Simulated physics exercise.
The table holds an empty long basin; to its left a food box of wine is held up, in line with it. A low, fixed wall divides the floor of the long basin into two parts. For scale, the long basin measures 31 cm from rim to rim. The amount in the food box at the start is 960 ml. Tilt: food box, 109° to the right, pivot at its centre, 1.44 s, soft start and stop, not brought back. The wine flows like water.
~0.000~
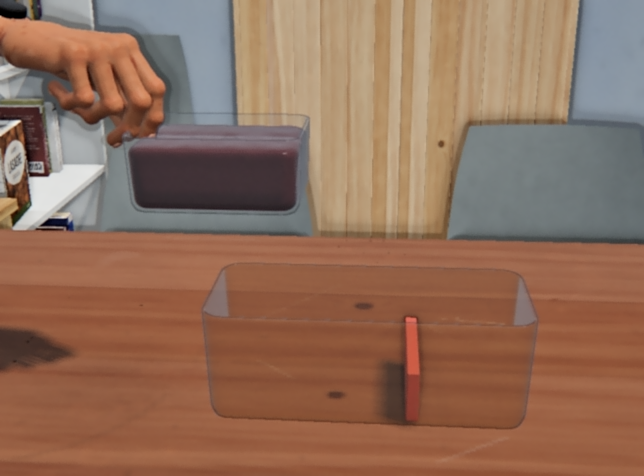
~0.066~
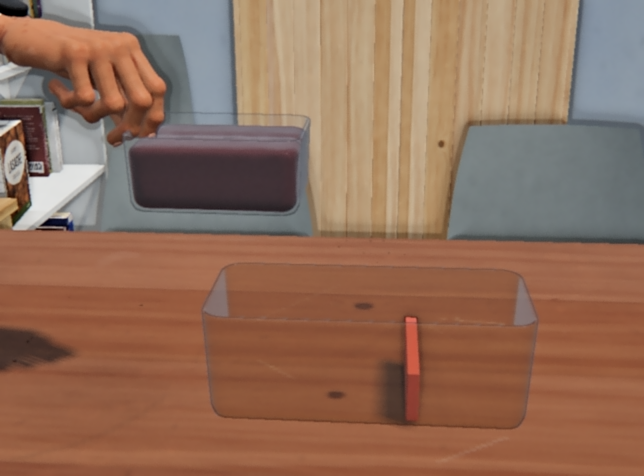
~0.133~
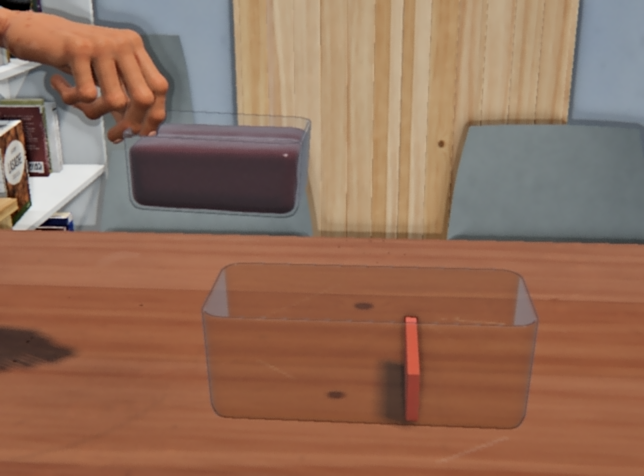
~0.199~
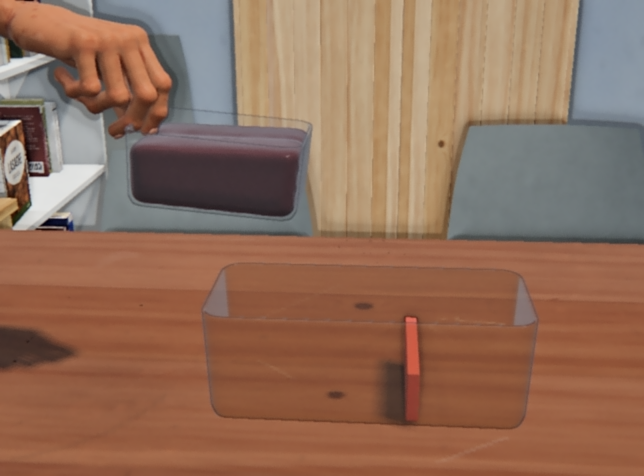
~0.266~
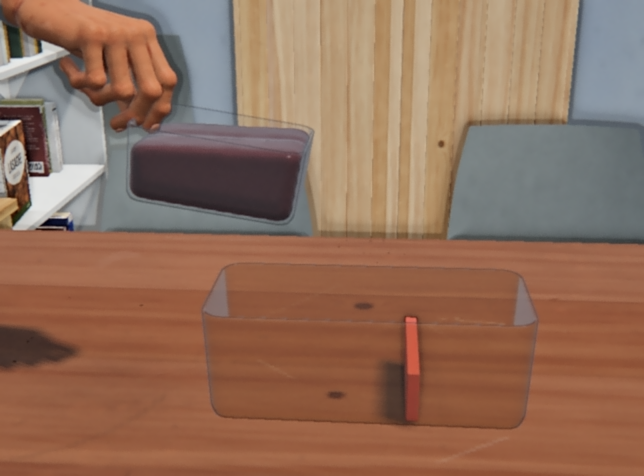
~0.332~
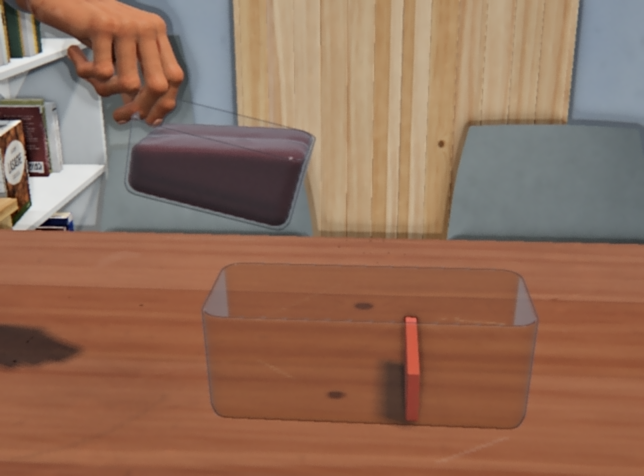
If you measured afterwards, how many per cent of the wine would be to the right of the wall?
About 4 out of 100.
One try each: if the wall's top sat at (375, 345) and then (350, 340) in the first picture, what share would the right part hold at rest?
50 % and 60 %.
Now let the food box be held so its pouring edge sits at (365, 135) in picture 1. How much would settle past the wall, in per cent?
Result then: Approx. 55 %.
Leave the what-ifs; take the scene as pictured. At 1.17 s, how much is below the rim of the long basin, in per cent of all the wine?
I'd say roughly 80 in a hundred of it.
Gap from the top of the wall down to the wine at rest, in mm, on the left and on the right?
Left about 20 mm, while the right is about 50 mm.
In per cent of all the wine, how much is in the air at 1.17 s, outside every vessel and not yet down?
About 4 per cent.
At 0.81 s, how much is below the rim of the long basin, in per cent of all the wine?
About 28%.
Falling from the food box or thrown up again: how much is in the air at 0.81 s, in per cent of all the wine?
Some 36 per cent.
After 0.81 s the tilt is 66° and 33 per cent is still to pour, 27 is left of the wall and 1 right of it.
After 1.17 s the tilt is 100° and 6 per cent is still to pour, 76 is left of the wall and 3 right of it.
After 1.54 s the tilt is 109° and 0 per cent is still to pour, 85 is left of the wall and 4 right of it.
After 1.94 s the tilt is 109° and 0 per cent is still to pour, 85 is left of the wall and 4 right of it.
In the end 85 per cent lies left of the wall, 4 right of it and 11 outside.
